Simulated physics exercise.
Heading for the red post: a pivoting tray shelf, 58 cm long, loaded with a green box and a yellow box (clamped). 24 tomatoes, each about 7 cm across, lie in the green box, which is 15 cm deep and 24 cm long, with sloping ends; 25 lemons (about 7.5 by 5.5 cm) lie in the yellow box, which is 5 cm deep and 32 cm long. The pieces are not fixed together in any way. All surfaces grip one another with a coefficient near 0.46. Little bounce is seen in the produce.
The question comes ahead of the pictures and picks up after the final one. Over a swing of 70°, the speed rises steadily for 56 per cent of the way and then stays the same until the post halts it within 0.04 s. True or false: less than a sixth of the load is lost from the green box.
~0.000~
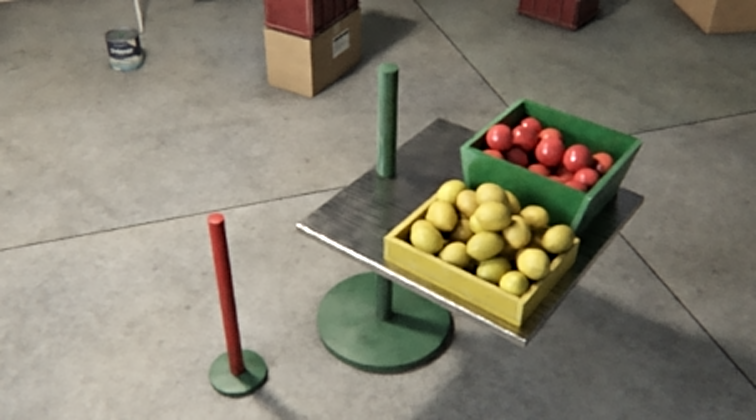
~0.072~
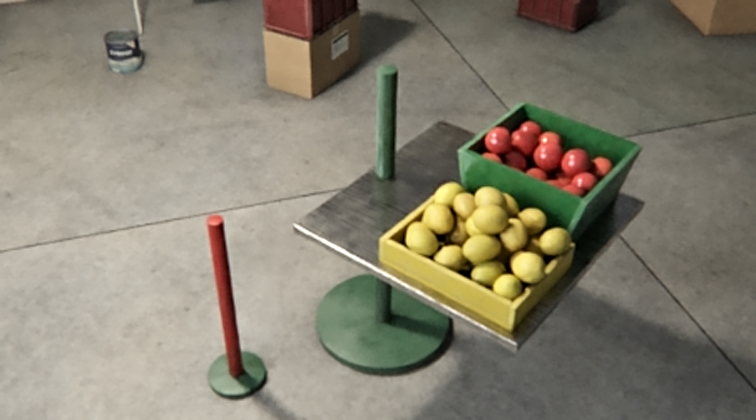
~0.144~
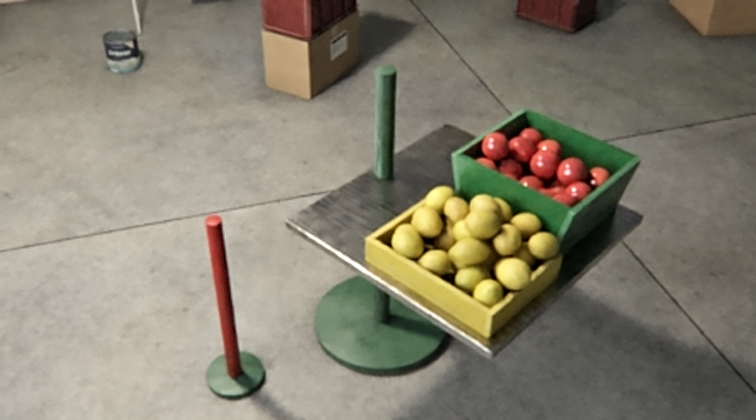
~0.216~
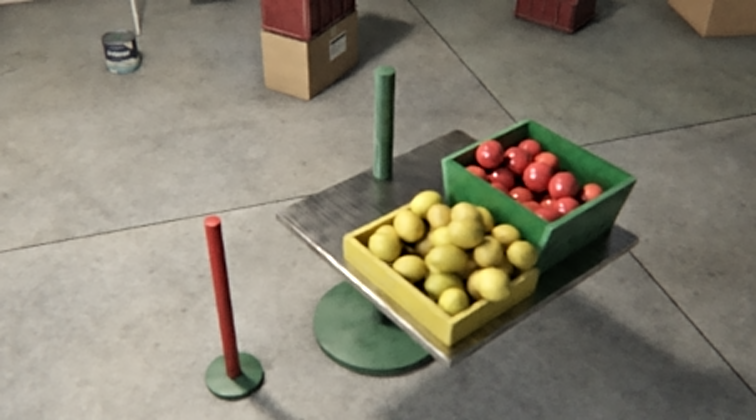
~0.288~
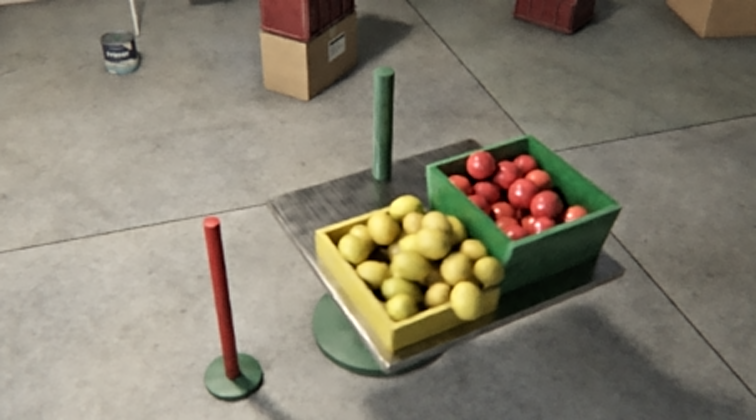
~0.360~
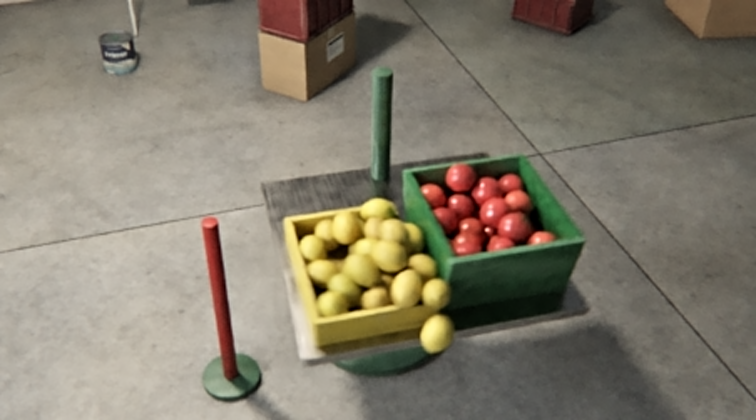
True.
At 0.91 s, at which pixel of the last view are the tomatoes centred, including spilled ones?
(386, 251).
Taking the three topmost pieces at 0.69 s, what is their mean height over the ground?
I'd guess about 70 cm.
After 0.49 s, it reaches the stop.
After 0.57 s, 0 of 24 out of the green box and 4 of 25 out of the yellow box.
After 0.69 s, 0 of 24 out of the green box and 7 of 25 out of the yellow box.
After 0.91 s, 0 of 24 out of the green box and 7 of 25 out of the yellow box.
Final count (at 1.34 s), 0 of 24 out of the green box and 7 of 25 out of the yellow box. Asked share, 0 of 24, 0 per cent.
